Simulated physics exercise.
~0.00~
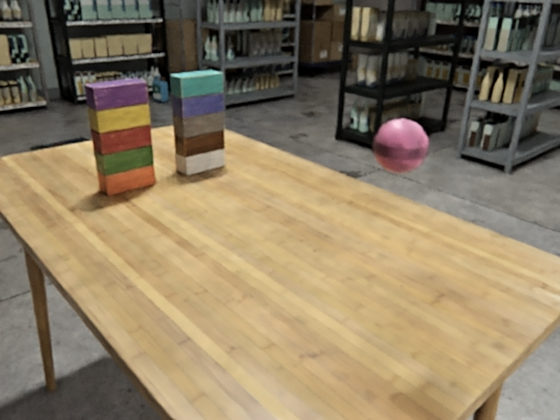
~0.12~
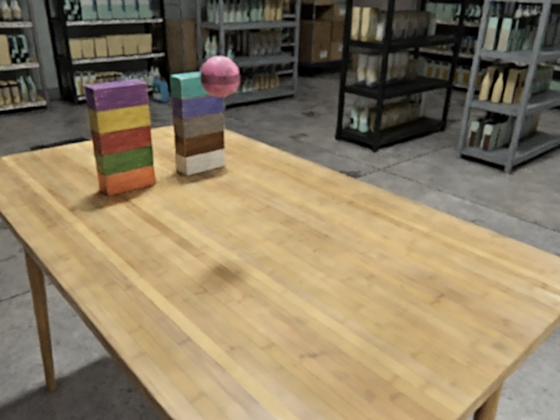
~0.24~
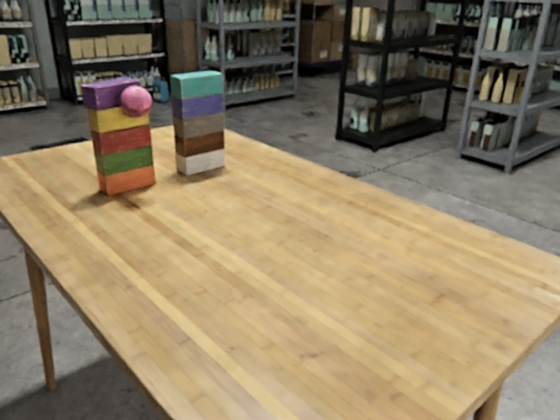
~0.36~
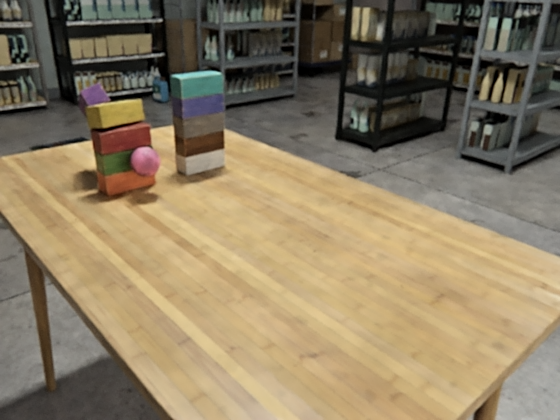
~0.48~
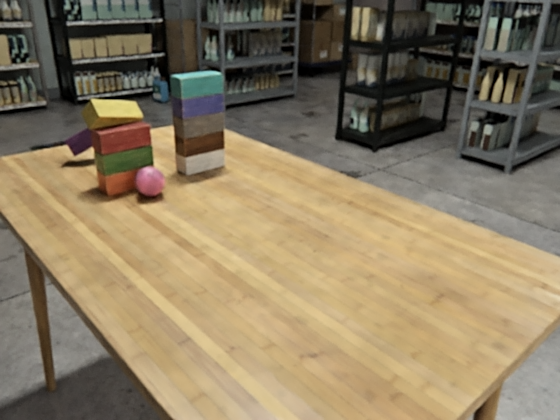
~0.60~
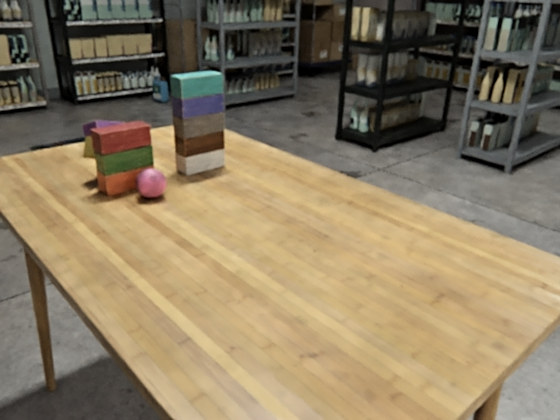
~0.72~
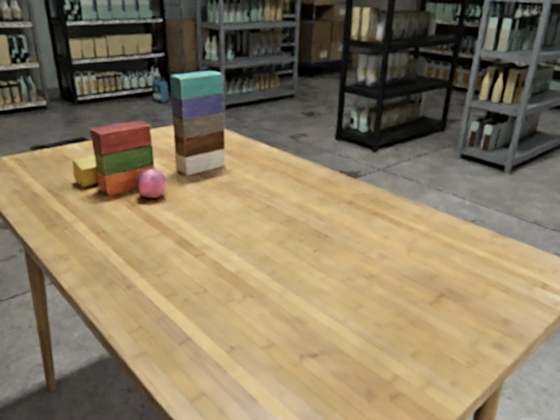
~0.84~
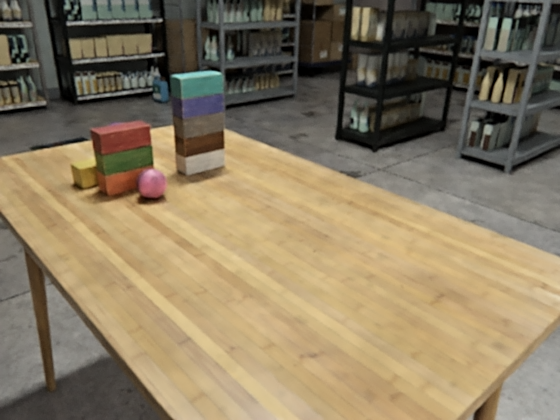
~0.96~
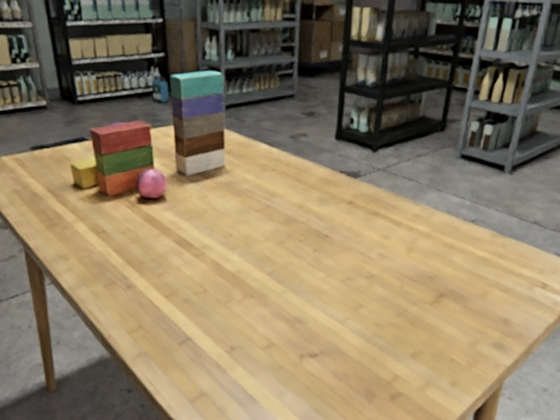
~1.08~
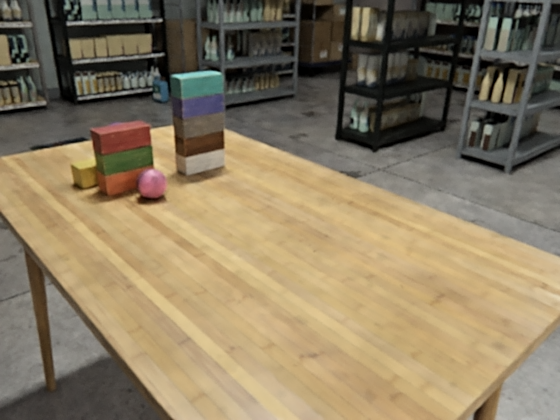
Warehouse table, a pink ball flying left into stacked blocks, knocking the purple and yellow ones off the back, then resting beside the pile.
